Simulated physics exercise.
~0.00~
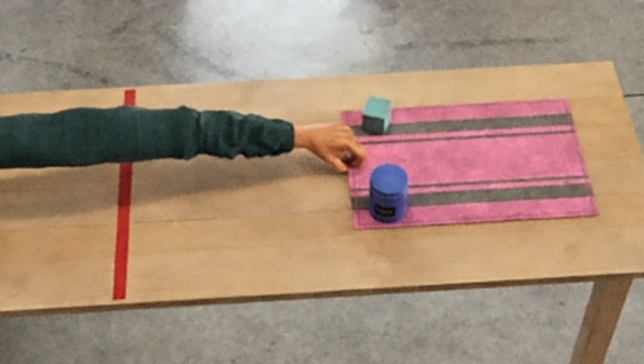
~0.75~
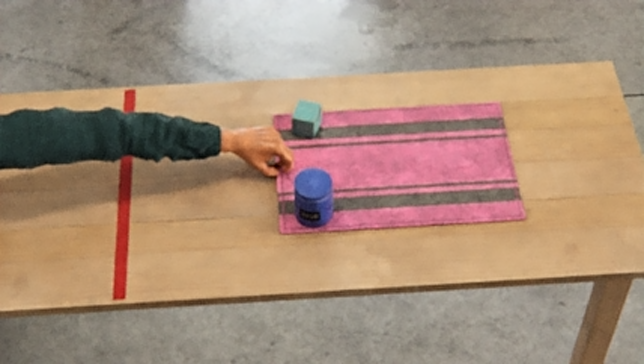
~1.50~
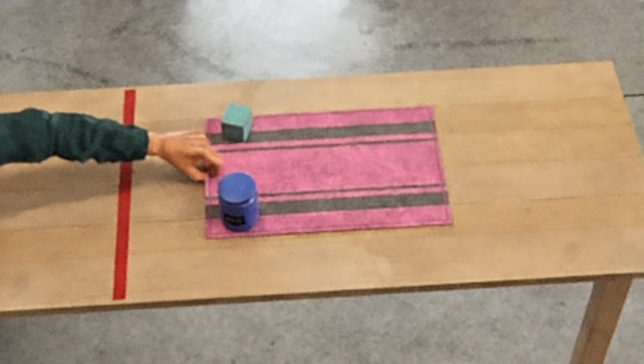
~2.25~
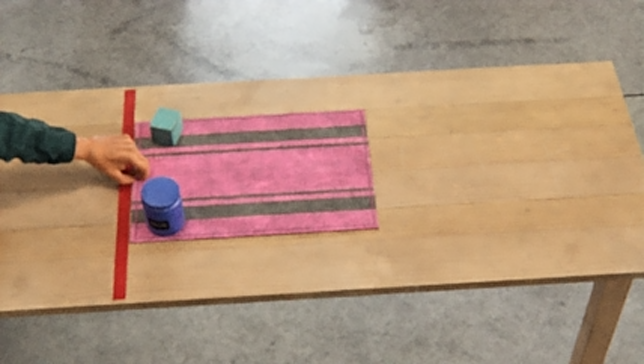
On a wooden table, a hand pulling a pink cloth left until its edge reaches red tape, turquoise block and blue jar still aboard.
